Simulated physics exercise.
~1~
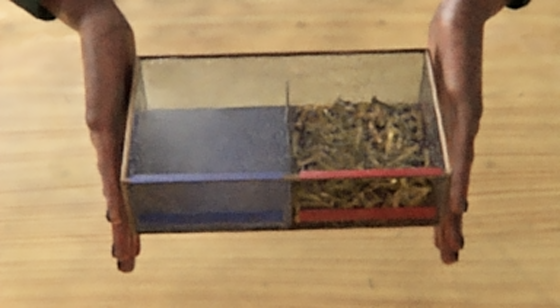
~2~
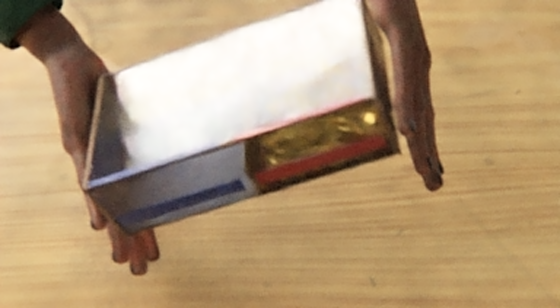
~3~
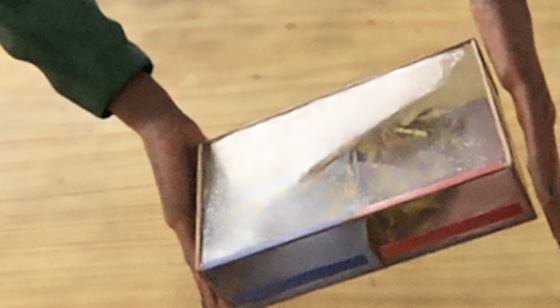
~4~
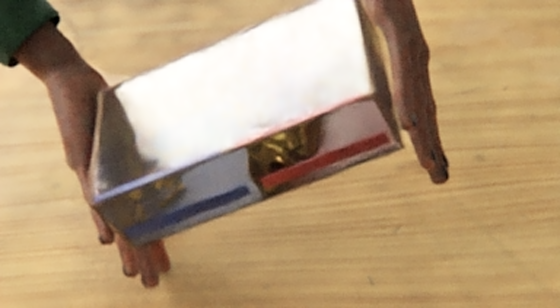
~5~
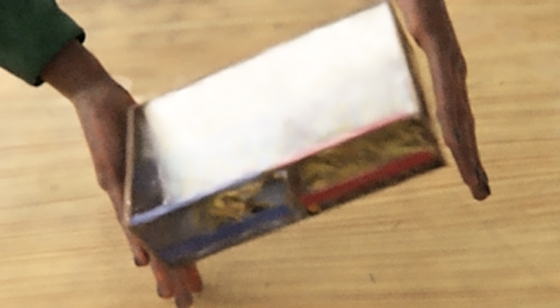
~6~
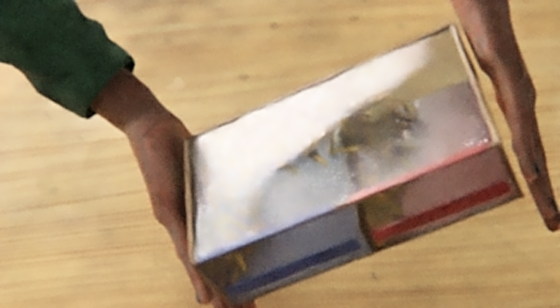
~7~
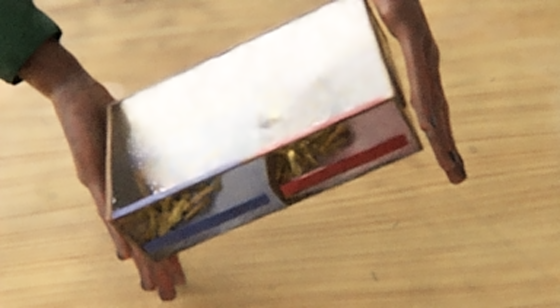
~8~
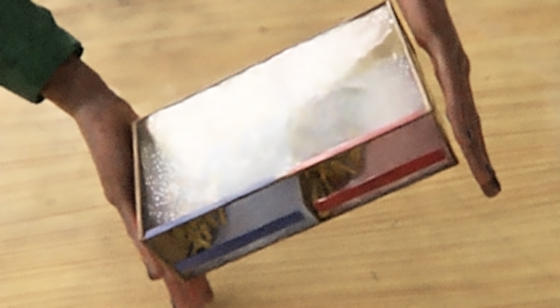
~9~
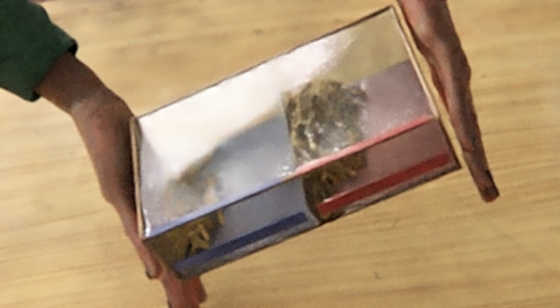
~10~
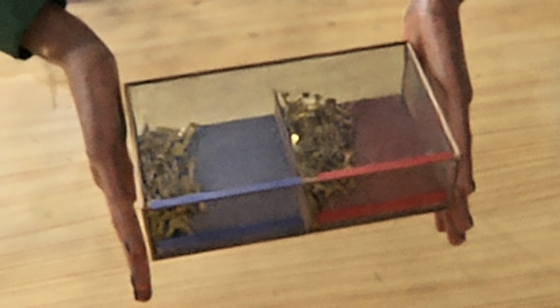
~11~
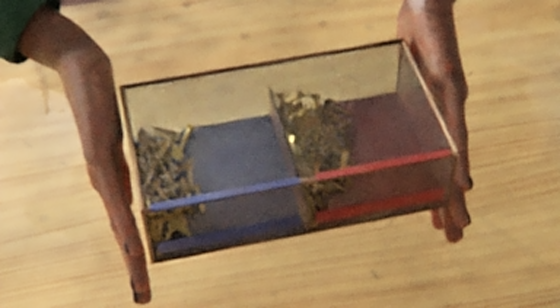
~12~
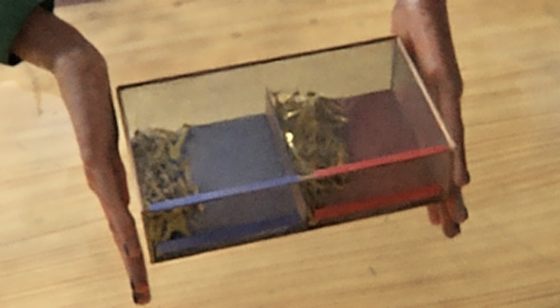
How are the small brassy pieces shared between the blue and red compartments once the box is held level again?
Both compartments end up with a good share of the pieces, heaped toward the left of each, with somewhat more in the red one.
